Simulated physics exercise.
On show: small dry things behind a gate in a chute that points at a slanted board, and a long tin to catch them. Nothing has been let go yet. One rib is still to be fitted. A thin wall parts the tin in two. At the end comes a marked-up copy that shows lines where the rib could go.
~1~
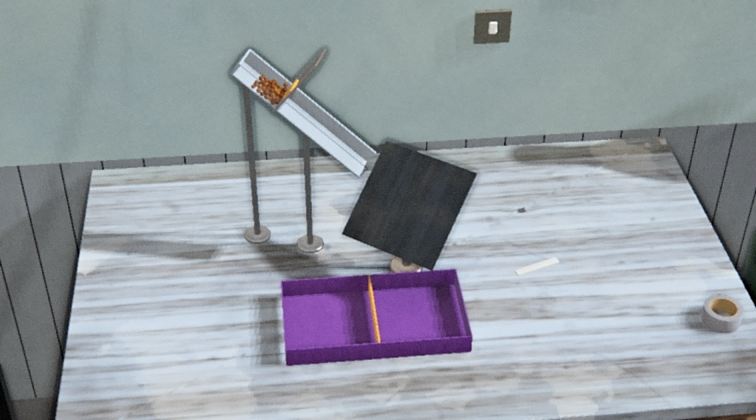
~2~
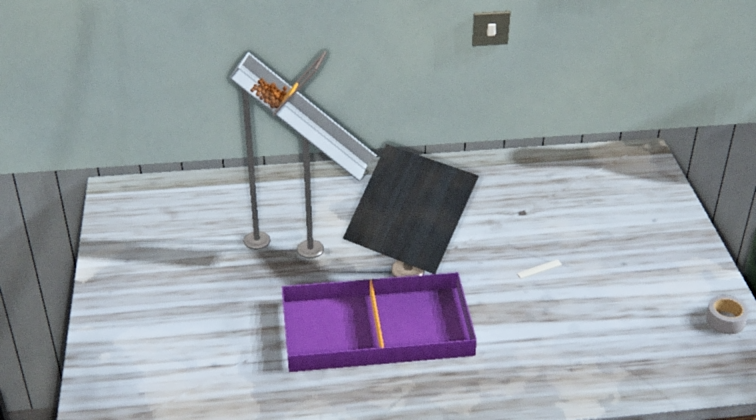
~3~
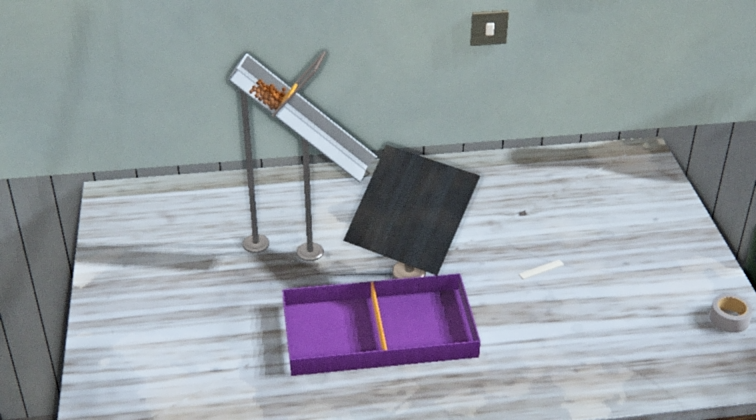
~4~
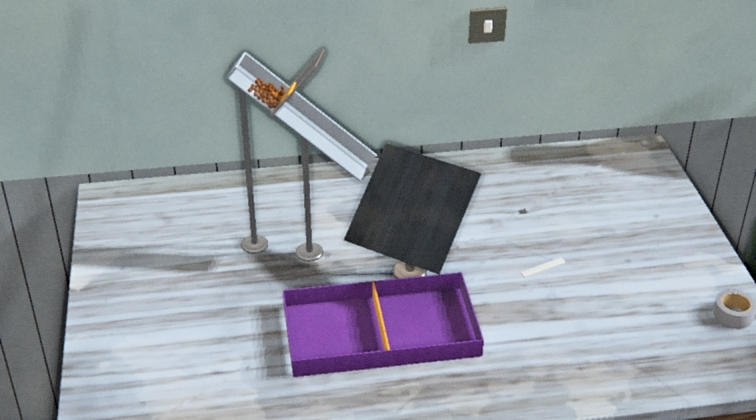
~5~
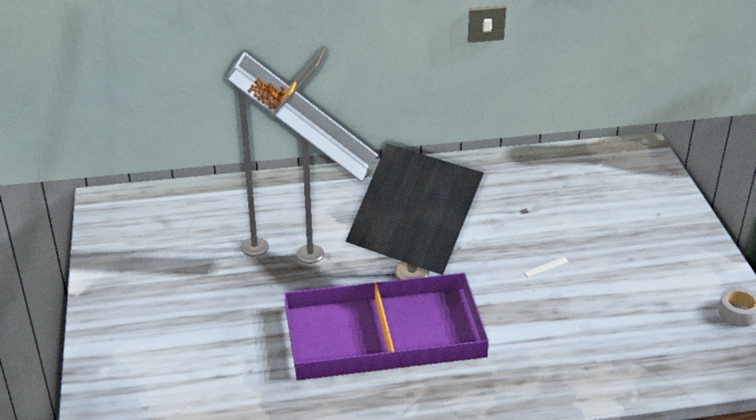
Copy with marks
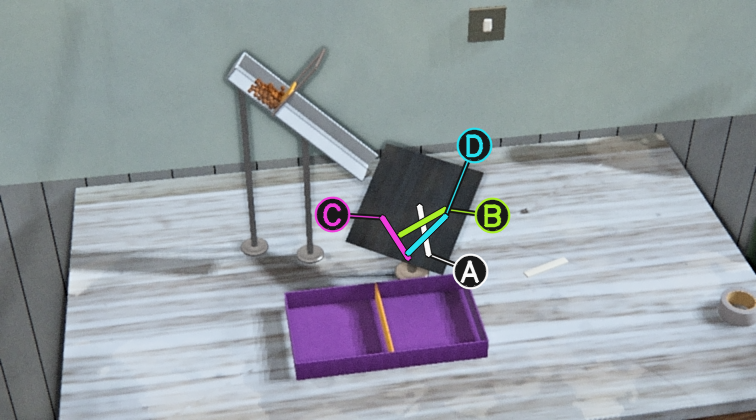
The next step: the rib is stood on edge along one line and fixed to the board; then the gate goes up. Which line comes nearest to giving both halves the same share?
I would pick line D.
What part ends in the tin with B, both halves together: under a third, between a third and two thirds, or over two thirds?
Line B gives over two thirds.
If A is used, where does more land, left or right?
The right half.
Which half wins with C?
More lands on the right.
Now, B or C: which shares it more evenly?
B.
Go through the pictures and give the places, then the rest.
The first frame shows load behind the gate at (276, 90), cereal balls; lip of the chute at (363, 170), sloping fairly steeply.
The second frame shows middle of the board at (410, 207), tilted fairly steeply; middle of its low edge at (387, 256); of its high edge at (432, 159).
The third frame shows front corners of the tin at (291, 360) and (480, 341); front end of its middle wall at (386, 350); gate still shut at (291, 93).
The fourth frame shows middle of the load at (273, 94); lip at (364, 173).
The fifth frame shows middle of the load at (273, 94); lip at (365, 174).
On the marked copy, line A from (419, 206) to (428, 254); line B from (445, 209) to (400, 234); line C from (382, 217) to (408, 258); line D from (445, 216) to (408, 253).
If A is chosen, of what is caught, a small part in the left half, most in the right.
If B is chosen, of what is caught, most in the left half, about a quarter in the right.
If C is chosen, of what is caught, none in the left half, all in the right.
If D is chosen, of what is caught, about a third in the left half, about two thirds in the right.
